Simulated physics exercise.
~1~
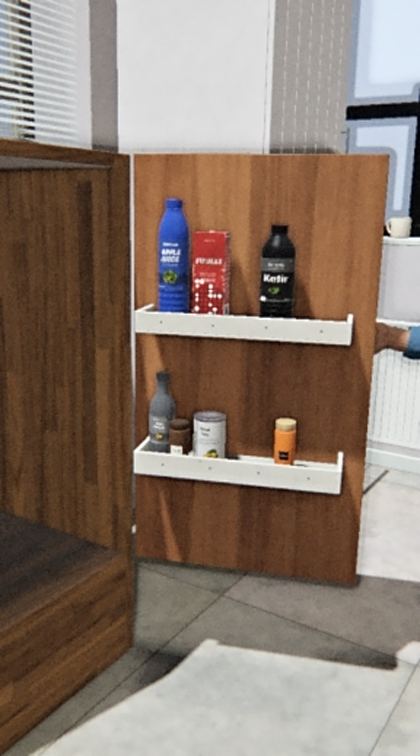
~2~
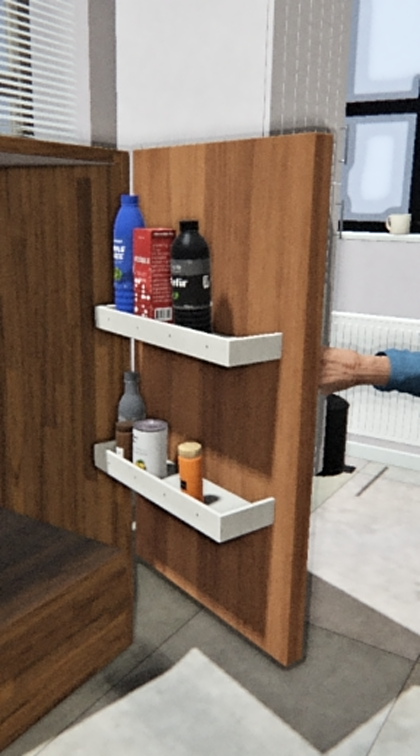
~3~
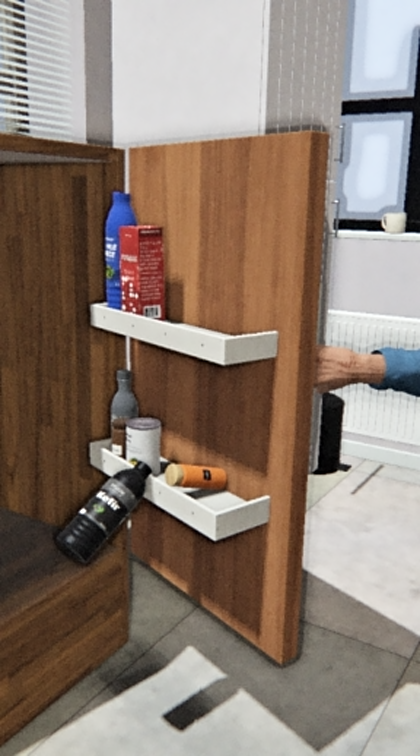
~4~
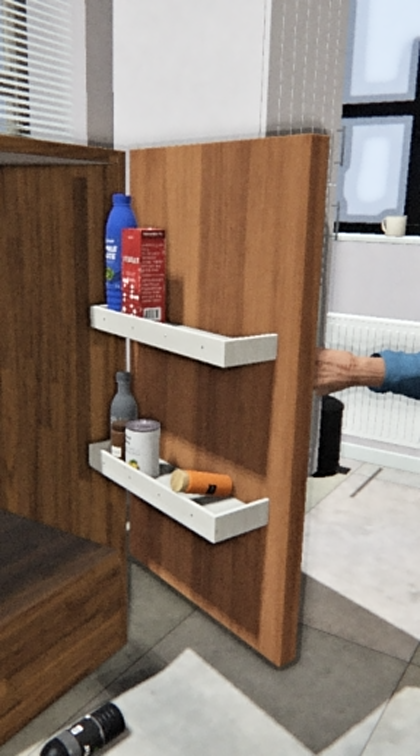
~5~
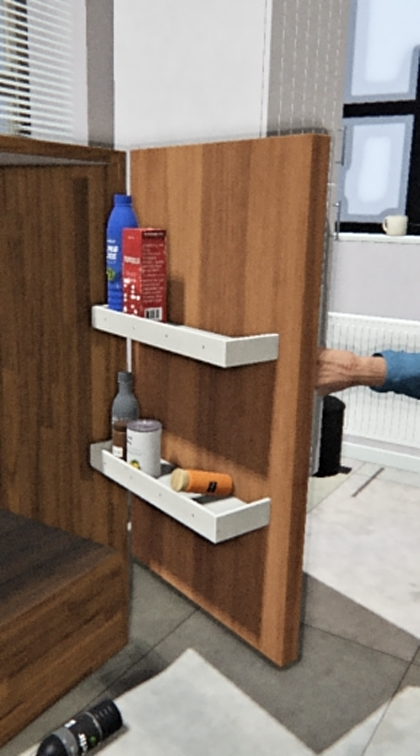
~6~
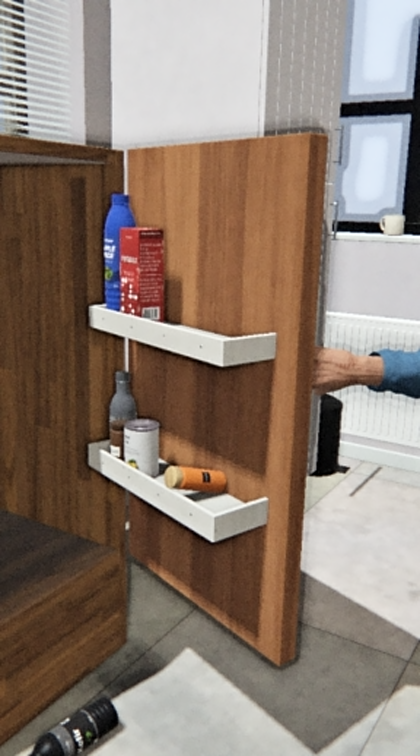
Inside a cupboard door fitted with two white racks, bottles and containers stood upright until a hand held the swung door partly open; the black bottle tumbled over the rail to the floor, while the orange shaker ended on its side behind the lower rail.
